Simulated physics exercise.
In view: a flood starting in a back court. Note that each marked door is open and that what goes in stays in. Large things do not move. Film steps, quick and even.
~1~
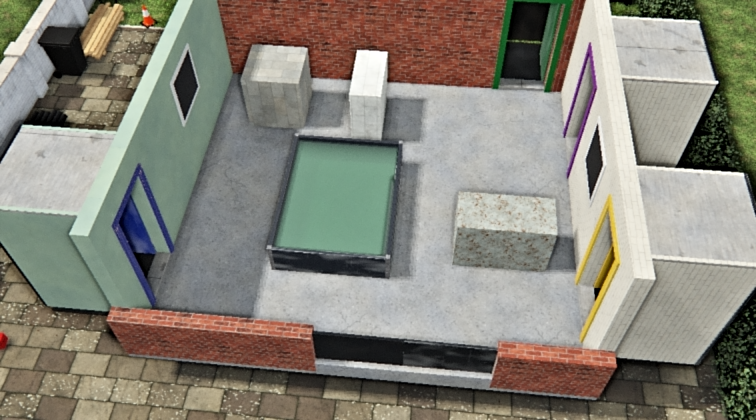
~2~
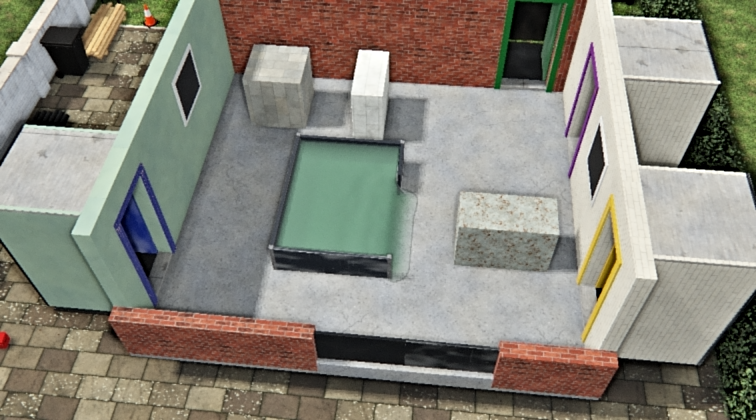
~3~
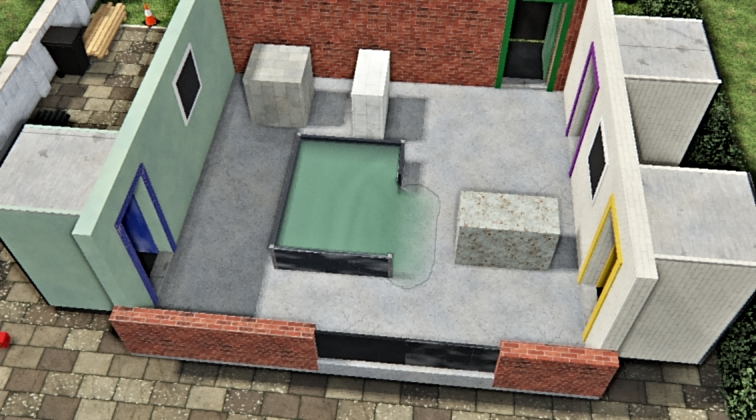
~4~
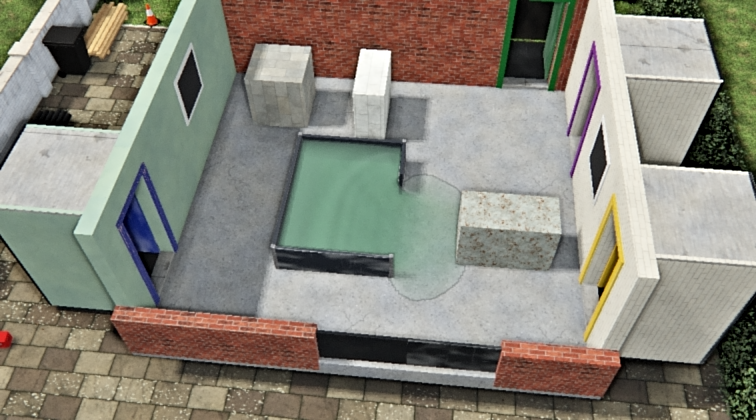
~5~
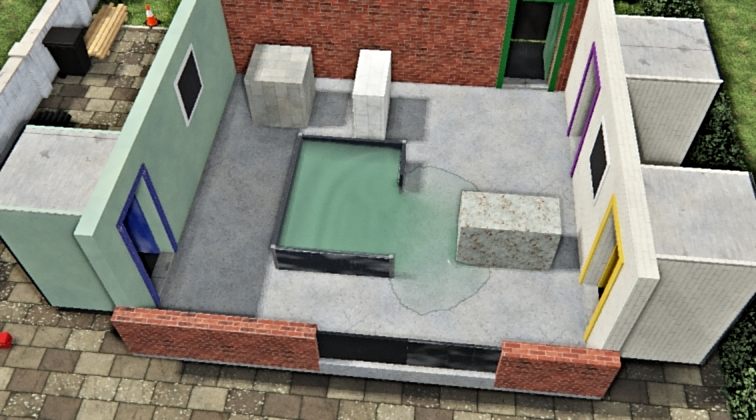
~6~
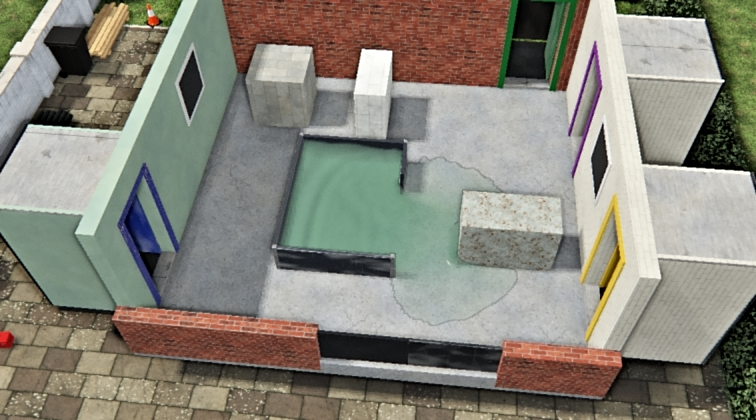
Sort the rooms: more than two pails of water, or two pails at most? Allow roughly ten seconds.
Purple door - more than two pails; yellow door - more than two pails; green door - more than two pails; blue door - more than two pails.
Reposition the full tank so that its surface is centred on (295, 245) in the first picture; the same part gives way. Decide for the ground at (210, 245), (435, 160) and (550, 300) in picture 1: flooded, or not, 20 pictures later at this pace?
Check in sequence: Still parched, soaked through, soaked through.
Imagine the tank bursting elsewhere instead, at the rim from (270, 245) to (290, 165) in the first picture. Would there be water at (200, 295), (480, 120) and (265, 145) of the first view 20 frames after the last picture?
The first spot is soaked, the second spared and the third soaked.
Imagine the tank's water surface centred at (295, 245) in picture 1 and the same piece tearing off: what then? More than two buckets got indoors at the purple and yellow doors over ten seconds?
Both checked - purple door remains within limits, yellow door surpasses the limit.
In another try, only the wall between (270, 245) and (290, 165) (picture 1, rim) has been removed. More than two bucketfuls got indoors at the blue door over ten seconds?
The answer: Blue door crosses the line.
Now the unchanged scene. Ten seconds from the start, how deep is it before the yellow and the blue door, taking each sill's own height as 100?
I'd put it at close to 90 and 250 per cent.
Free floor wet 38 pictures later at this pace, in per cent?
I make it 70 per cent.
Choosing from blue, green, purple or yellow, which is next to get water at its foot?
Result: The yellow door is first.
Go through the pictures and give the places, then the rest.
The first picture shows still water in the water tank at (339, 195).
In the second picture, water pours out at (392, 229) and has run to (405, 193).
In the third picture, water pours out at (393, 229) and has run to (429, 194).
In the fourth picture, the front is at (451, 190), out from the gap at (394, 229).
In the fifth picture, the front is at a hidden place, out from the gap at (394, 229).
In the sixth picture, the front is at a hidden place, out from the gap at (396, 229).
A moment on, water covers 25 % of the floor; the purple door not reached, the yellow door wet at the sill, nothing in, the green door not reached, the blue door not reached.
Next, water covers 35 % of the floor; the purple door under two buckets in, the yellow door under two buckets in, the green door not reached, the blue door not reached.
Then, water covers 50 % of the floor; the purple door over two buckets in, the yellow door over two buckets in, the green door under two buckets in, the blue door not reached.
Later, water covers 70 % of the floor; the purple door over two buckets in, the yellow door far over two buckets in, the green door over two buckets in, the blue door under two buckets in.
In the end, water covers 90 % of the floor; the purple door over two buckets in, the yellow door far over two buckets in, the green door over two buckets in, the blue door over two buckets in.
